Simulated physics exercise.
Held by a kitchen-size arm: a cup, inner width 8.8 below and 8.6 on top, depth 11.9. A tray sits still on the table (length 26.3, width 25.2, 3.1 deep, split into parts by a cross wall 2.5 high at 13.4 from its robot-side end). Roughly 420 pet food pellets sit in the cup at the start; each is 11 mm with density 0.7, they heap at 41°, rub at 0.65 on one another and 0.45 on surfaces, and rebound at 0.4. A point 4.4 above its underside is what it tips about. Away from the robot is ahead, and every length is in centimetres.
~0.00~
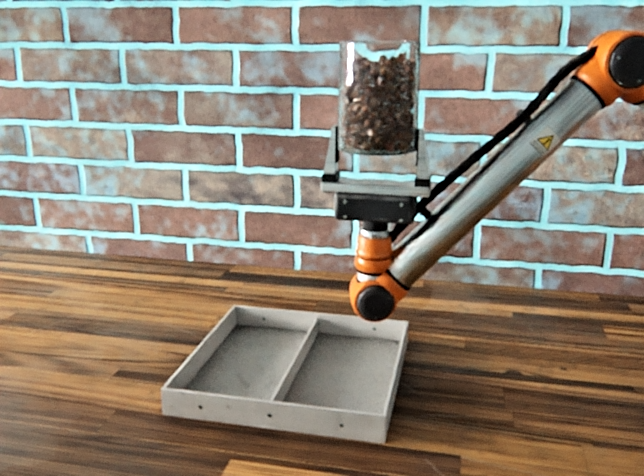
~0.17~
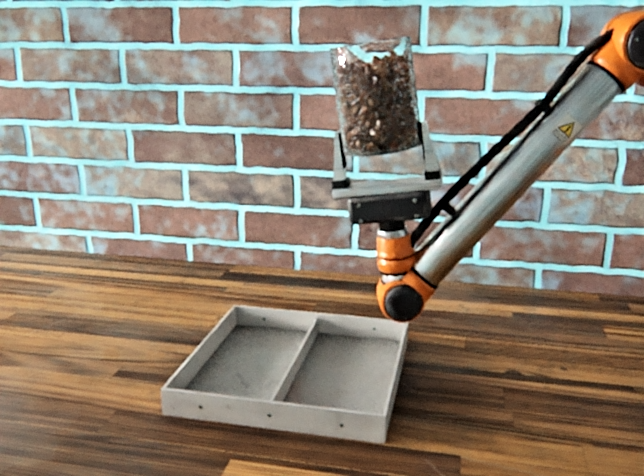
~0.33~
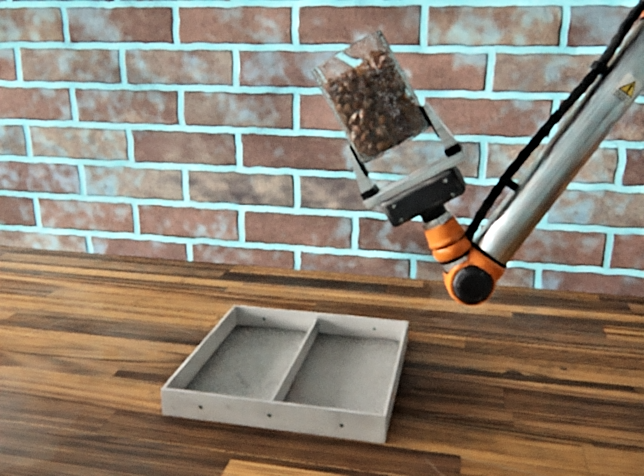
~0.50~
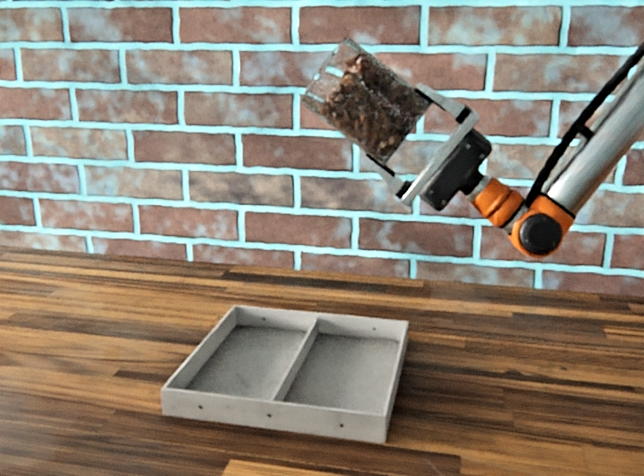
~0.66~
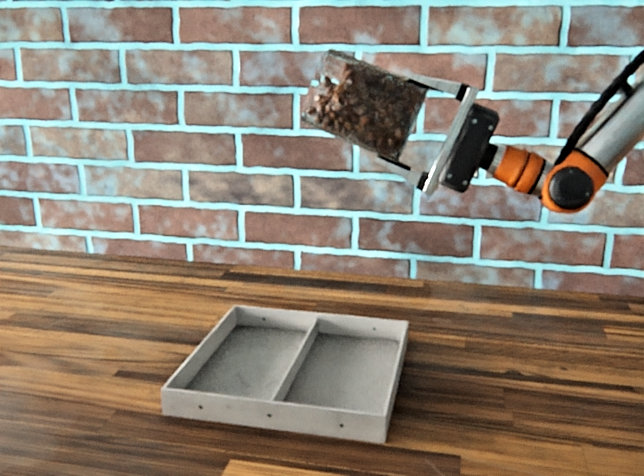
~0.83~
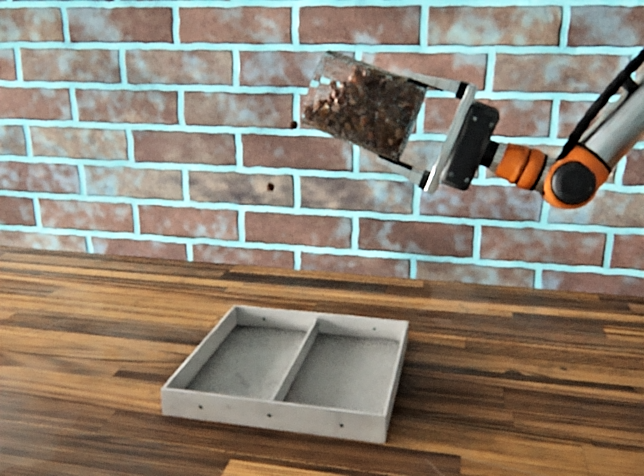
A robot arm tilts a clear cup of brown pellets leftward, and two pellets drop out.
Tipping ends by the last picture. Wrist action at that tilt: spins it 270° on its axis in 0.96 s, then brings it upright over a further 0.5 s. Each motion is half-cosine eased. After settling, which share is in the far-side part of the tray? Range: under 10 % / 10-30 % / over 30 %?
Less than 10 %.
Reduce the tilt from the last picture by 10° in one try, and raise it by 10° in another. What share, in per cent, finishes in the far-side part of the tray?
Some 0 and 15 per cent.
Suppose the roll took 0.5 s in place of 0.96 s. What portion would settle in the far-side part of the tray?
It would then come to about 0 per cent.
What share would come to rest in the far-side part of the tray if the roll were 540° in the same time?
5 %.
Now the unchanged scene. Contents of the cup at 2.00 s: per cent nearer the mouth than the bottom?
Around 40 per cent.
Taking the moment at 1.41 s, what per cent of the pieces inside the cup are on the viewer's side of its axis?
Some 55 percent of the contents is nearer the viewer than the centre line.
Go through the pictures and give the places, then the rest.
Cup middle at (379, 98), upright; upper third of the load around (379, 80), from x 345 to 410, top at y 60; 422 in the cup, in the first picture.
Cup middle at (376, 98), tipped 9°; upper third of the load around (378, 80), from x 340 to 415, top at y 60, in the second picture.
Cup middle at (372, 99), tipped 30°; upper third of the load around (372, 83), from x 330 to 420, top at y 55, in the third picture.
Cup middle at (368, 103), tipped 55°; upper third of the load around (369, 88), from x 325 to 420, top at y 60, in the fourth picture.
Cup middle at (366, 106), tipped 70°; upper third of the load around (371, 90), from x 315 to 420, top at y 70, in the fifth picture.
Cup middle at (366, 107), tipped 71°; upper third of the load around (374, 93), from x 270 to 420, top at y 70; 420 in the cup, 2 in flight or on a rim, in the sixth picture.
After 1.41 s, tipped 71°, highest piece 40 above the table; 415 in the cup, 4 in the far-side part, 3 in flight or on a rim.
After 2.00 s, tipped 45°, highest piece 40 above the table; 408 in the cup, 13 in the far-side part, 1 in flight or on a rim.
After 2.49 s, upright, highest piece 43 above the table; 408 in the cup, 14 in the far-side part.
After 3.19 s, upright, highest piece 43 above the table; 408 in the cup, 14 in the far-side part.
At rest, 408 in the cup, 14 in the far-side part. That is 3 % in the far-side part of the tray.
